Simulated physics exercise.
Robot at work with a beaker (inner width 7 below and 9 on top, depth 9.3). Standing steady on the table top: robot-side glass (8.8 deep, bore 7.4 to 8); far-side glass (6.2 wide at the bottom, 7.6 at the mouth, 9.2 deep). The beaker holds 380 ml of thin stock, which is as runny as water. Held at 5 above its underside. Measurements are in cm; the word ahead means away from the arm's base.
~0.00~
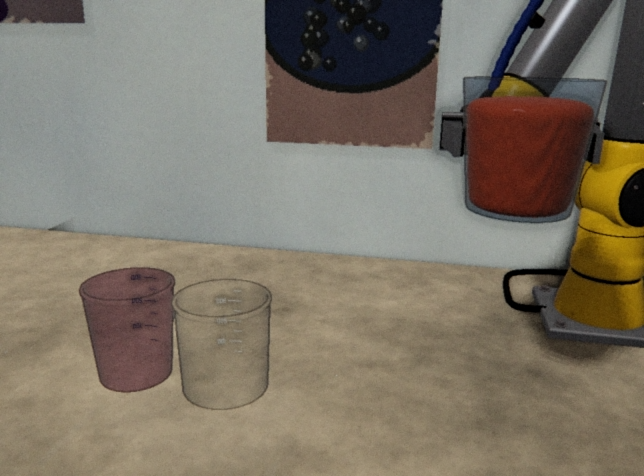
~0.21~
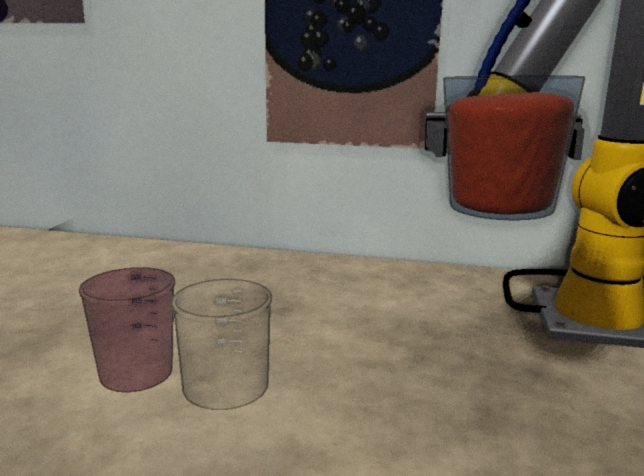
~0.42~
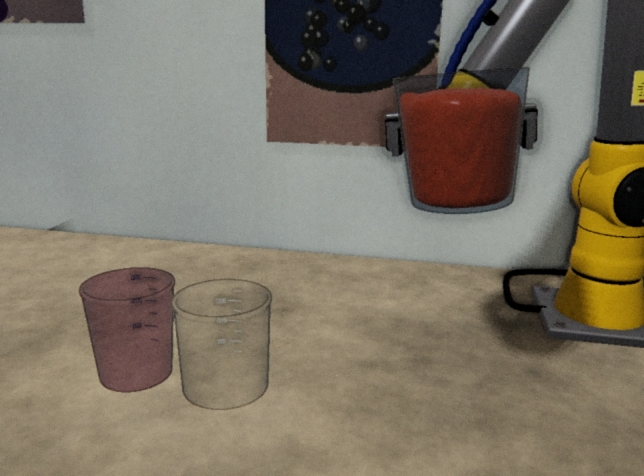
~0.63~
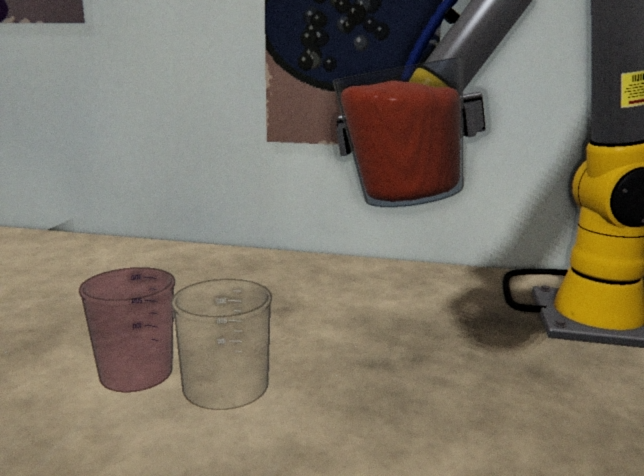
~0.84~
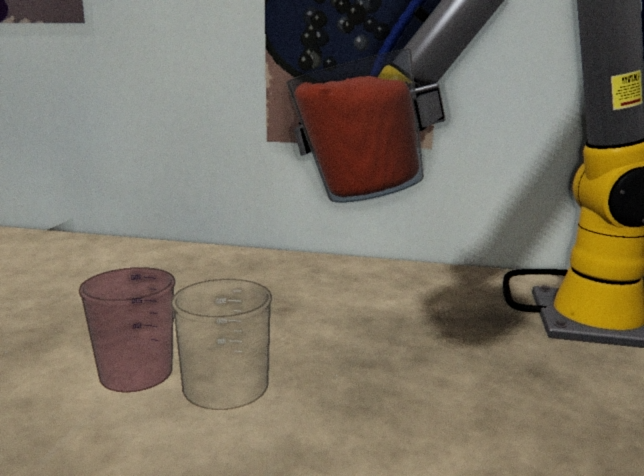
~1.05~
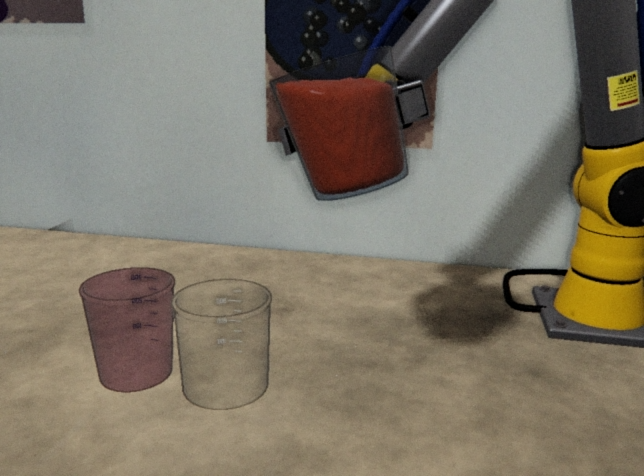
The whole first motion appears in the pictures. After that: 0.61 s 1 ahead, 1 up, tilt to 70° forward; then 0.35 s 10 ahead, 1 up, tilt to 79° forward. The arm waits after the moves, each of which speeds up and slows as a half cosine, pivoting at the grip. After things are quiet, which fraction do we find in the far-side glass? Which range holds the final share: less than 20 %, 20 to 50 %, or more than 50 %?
The final share is less than 20 %.
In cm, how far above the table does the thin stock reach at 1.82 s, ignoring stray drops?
Some 27 cm.
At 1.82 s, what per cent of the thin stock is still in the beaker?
Roughly 55 per cent.
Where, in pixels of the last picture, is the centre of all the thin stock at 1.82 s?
Somewhere close to (251, 209), I'd say.
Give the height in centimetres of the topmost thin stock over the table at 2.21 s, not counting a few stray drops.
Max height: Around 24 cm.
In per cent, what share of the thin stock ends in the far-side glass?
I reckon close to 14 in a hundred.
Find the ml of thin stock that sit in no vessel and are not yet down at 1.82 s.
50 ml.
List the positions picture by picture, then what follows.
Beaker middle at (524, 148), level; upper third of the thin stock around (528, 115), from x 470 to 590, top at y 100; 380 ml in the beaker, in the first picture.
Beaker middle at (506, 147), tilted 2° forward; upper third of the thin stock around (512, 113), from x 450 to 570, top at y 95, in the second picture.
Beaker middle at (460, 141), tilted 6° forward; upper third of the thin stock around (463, 108), from x 400 to 520, top at y 90, in the third picture.
Beaker middle at (406, 135), tilted 11° forward; upper third of the thin stock around (400, 103), from x 340 to 460, top at y 85, in the fourth picture.
Beaker middle at (363, 131), tilted 15° forward; upper third of the thin stock around (355, 98), from x 295 to 415, top at y 80, in the fifth picture.
Beaker middle at (347, 129), tilted 17° forward; upper third of the thin stock around (337, 97), from x 280 to 400, top at y 75; 380 ml in the beaker, in the sixth picture.
After 1.43 s, tilted 54° forward, liquid up to 28 above the table; 350 ml in the beaker, 30 ml in the air or running down outside.
After 1.82 s, tilted 74° forward, liquid up to 27 above the table; 205 ml in the beaker, 75 ml in the robot-side glass, 40 ml on the table or floor, 10 ml in the far-side glass, 55 ml in the air or running down outside.
After 2.21 s, tilted 79° forward, liquid up to 24 above the table; 150 ml on the table or floor, 70 ml in the robot-side glass, 40 ml in the beaker, 25 ml in the far-side glass, 90 ml in the air or running down outside.
After 3.01 s, tilted 79° forward, liquid up to 25 above the table; 235 ml on the table or floor, 70 ml in the robot-side glass, 50 ml in the far-side glass, 25 ml in the beaker.
At rest, 235 ml on the table or floor, 70 ml in the robot-side glass, 50 ml in the far-side glass, 20 ml in the beaker. That is 13 % in the far-side glass.
